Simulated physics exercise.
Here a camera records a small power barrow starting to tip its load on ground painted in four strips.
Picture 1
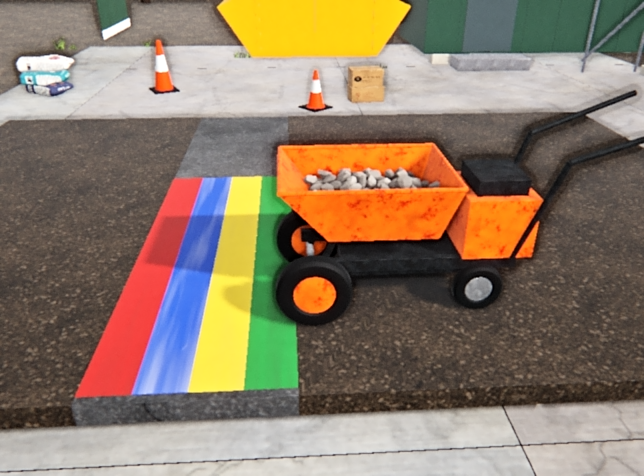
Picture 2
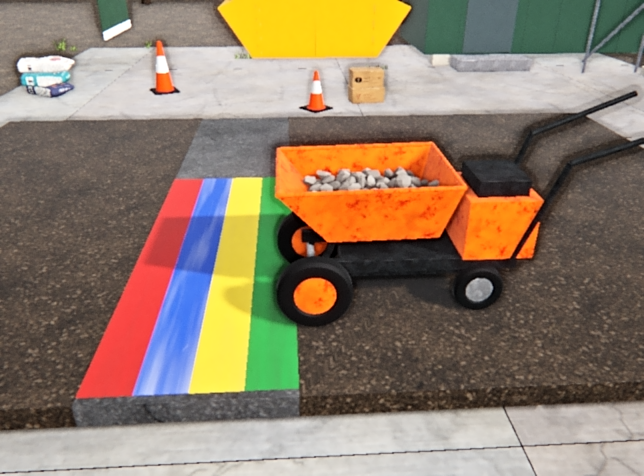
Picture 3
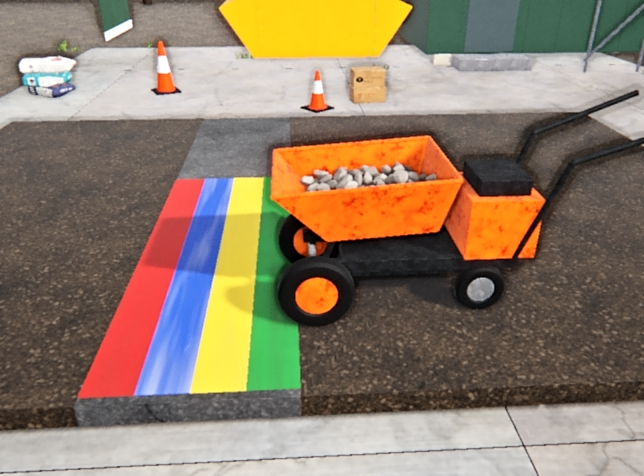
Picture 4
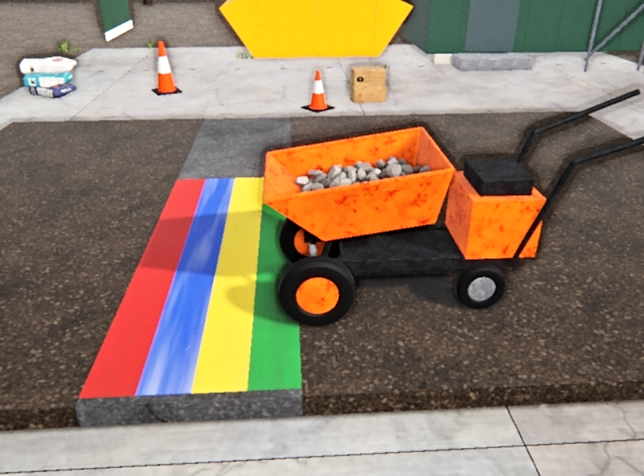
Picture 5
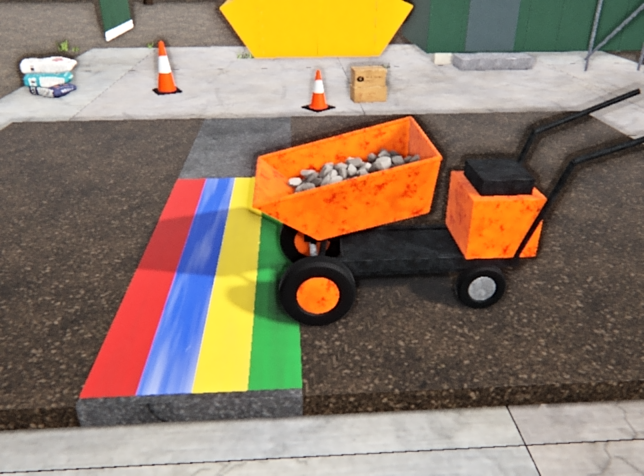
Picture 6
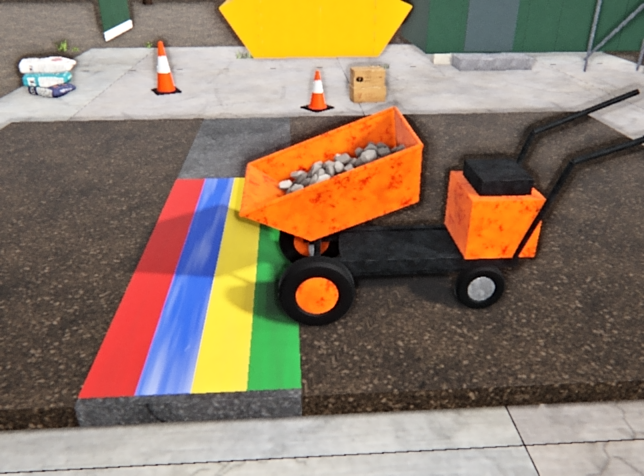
Orange power barrow filled with grey stones gradually tilting its skip forward to the left over red, blue, yellow and green strips.
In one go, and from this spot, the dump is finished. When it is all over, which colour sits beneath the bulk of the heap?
The bulk sits over the blue colour.
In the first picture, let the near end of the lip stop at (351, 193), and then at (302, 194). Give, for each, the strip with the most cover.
The strip in yellow for the first spot, blue for the second.
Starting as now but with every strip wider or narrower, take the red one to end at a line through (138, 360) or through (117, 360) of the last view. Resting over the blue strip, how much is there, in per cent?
I get 20 % for the first one and 30 % for the second.
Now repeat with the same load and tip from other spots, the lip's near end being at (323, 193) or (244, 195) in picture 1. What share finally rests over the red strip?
Some 10 % then some 50 %.
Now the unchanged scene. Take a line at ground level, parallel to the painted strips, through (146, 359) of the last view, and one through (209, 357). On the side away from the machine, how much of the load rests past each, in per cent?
Around 40 per cent for the first, and 100 per cent for the second.
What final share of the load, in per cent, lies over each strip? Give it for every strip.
Green strip = 0 %; yellow strip = 5 %; blue strip = 50 %; red strip = 30 %.
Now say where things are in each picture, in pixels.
The first picture shows lip of the skip near (280, 194), level; top of the load near (381, 187), broken stones; green strip near (272, 349); yellow strip near (221, 351); blue strip near (171, 353); red strip near (119, 355).
The second picture shows lip of the skip near (278, 196), tipped barely; top of the load near (380, 186).
The third picture shows lip of the skip near (273, 198), tipped barely; top of the load near (378, 183).
The fourth picture shows lip of the skip near (265, 201), tipped a little; top of the load near (391, 183).
The fifth picture shows lip of the skip near (255, 207), tipped a little; top of the load near (382, 176).
The sixth picture shows lip of the skip near (242, 214), tipped clearly; top of the load near (383, 164); green strip near (274, 350); yellow strip near (224, 352); blue strip near (173, 354); red strip near (122, 356).
Shortly afterwards, skip tipped steeply; the whole lot in the skip.
Next, skip tipped right over; near two thirds in the skip; near a third over the blue strip; a little over the red strip; only a few off the paint.
Some moments later, skip tipped right over; only a few in the skip; only a few over the yellow strip; near half over the blue strip; near a third over the red strip; a little off the paint.
In the end, skip tipped right over; only a few in the skip; none at all over the green strip; only a few over the yellow strip; near half over the blue strip; near a third over the red strip; a little off the paint.
